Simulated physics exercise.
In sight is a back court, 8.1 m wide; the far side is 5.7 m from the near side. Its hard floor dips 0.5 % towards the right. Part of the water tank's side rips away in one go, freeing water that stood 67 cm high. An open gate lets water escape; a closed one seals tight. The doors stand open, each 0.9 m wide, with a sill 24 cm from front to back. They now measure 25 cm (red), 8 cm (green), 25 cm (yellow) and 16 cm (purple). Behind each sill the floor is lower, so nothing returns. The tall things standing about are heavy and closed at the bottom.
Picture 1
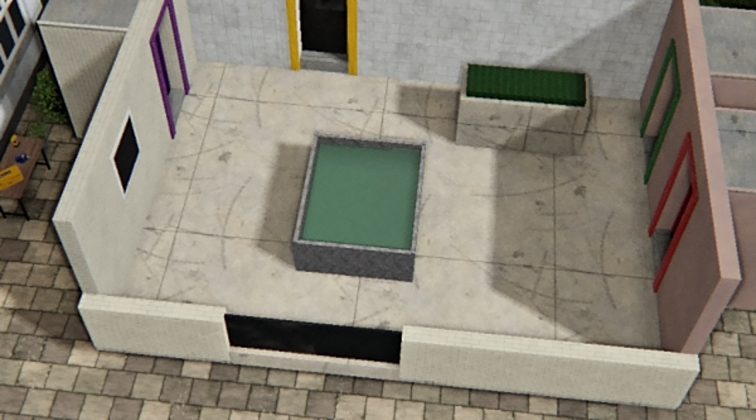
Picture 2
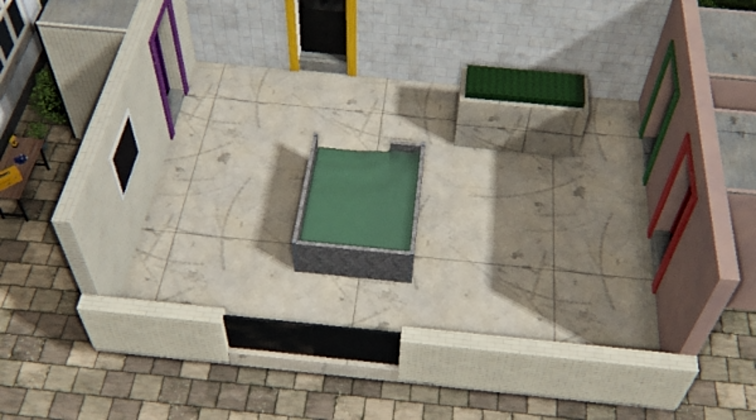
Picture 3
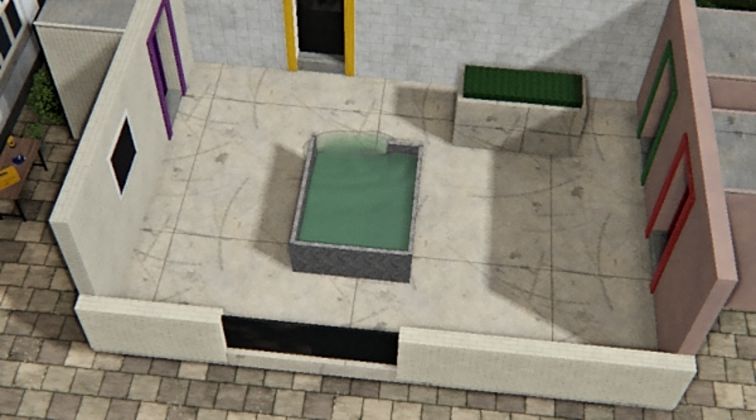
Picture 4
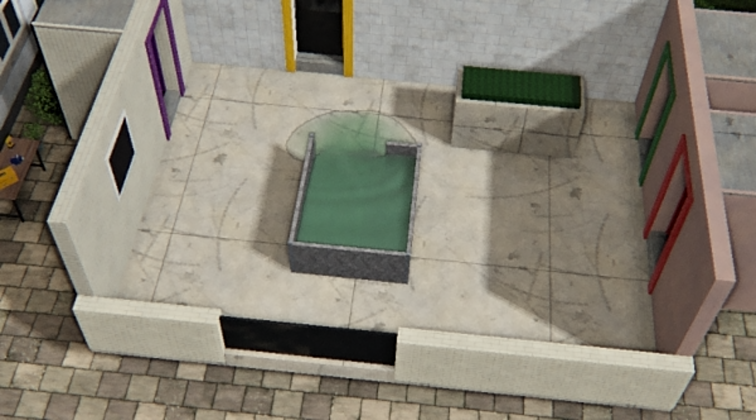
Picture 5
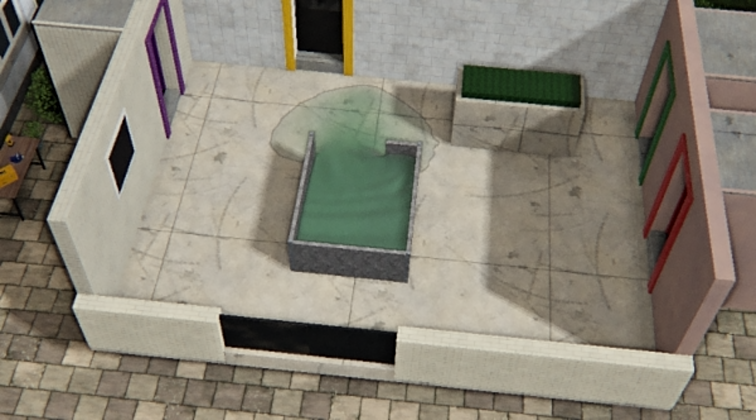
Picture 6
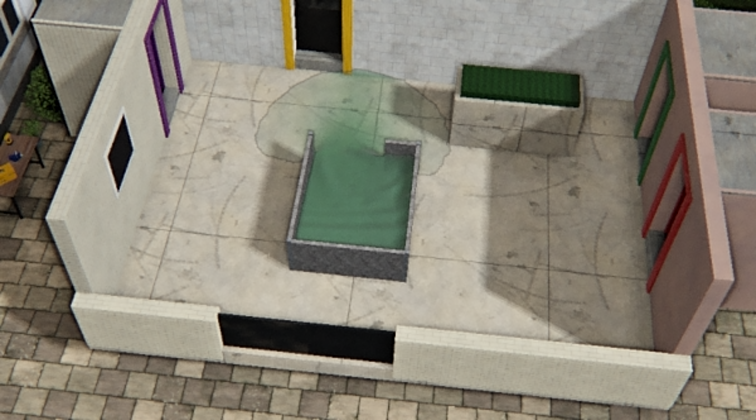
In a walled back court with coloured doorways, a stone-sided tank of green water sits whole and still. Part of its far side breaks away, and water pours out through the gap, spreading across the pale floor in a widening, rounded sheet that nears the yellow doorway while the floor there stays dry.
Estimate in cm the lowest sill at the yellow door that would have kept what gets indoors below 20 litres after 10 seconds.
At least 27 cm or so.
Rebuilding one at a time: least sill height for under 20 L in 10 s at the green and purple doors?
About 7.5 cm at green and 12.5 cm at purple.
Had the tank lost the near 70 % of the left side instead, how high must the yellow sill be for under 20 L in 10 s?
About 6.0 cm.
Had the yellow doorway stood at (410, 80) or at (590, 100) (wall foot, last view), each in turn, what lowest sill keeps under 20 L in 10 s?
Roughly 24 and 12.0 cm.
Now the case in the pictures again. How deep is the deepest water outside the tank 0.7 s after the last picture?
Roughly 37 cm.
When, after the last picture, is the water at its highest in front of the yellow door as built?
Around 0.6 s.
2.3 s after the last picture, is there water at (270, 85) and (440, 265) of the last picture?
In turn: Under water, not reached.
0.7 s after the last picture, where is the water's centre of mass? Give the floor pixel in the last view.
Around (354, 176).
Then, 0.7 s after the last picture water covers 20 % of the floor, deepest (37 cm) near (357, 79); 34 cm at the yellow door, 4 litres in over its 25 cm sill.
Then, 2.3 s after the last picture water covers 30 % of the floor, deepest (32 cm) near (199, 70); 23 cm at the yellow door, 30 litres in over its 25 cm sill.
Then, 9.3 s after the last picture water covers 95 % of the floor, deepest (10 cm) near (434, 359); 7 cm at the yellow door, 31 litres in over its 25 cm sill.
At the yellow door as built, the water peaked near 34 cm, 0.7 s after the last picture.
With a sill of 24 cm, 39 litres would have come in within the 10 s; with 32 cm, 3 litres. So under 20 litres takes about 27 cm.
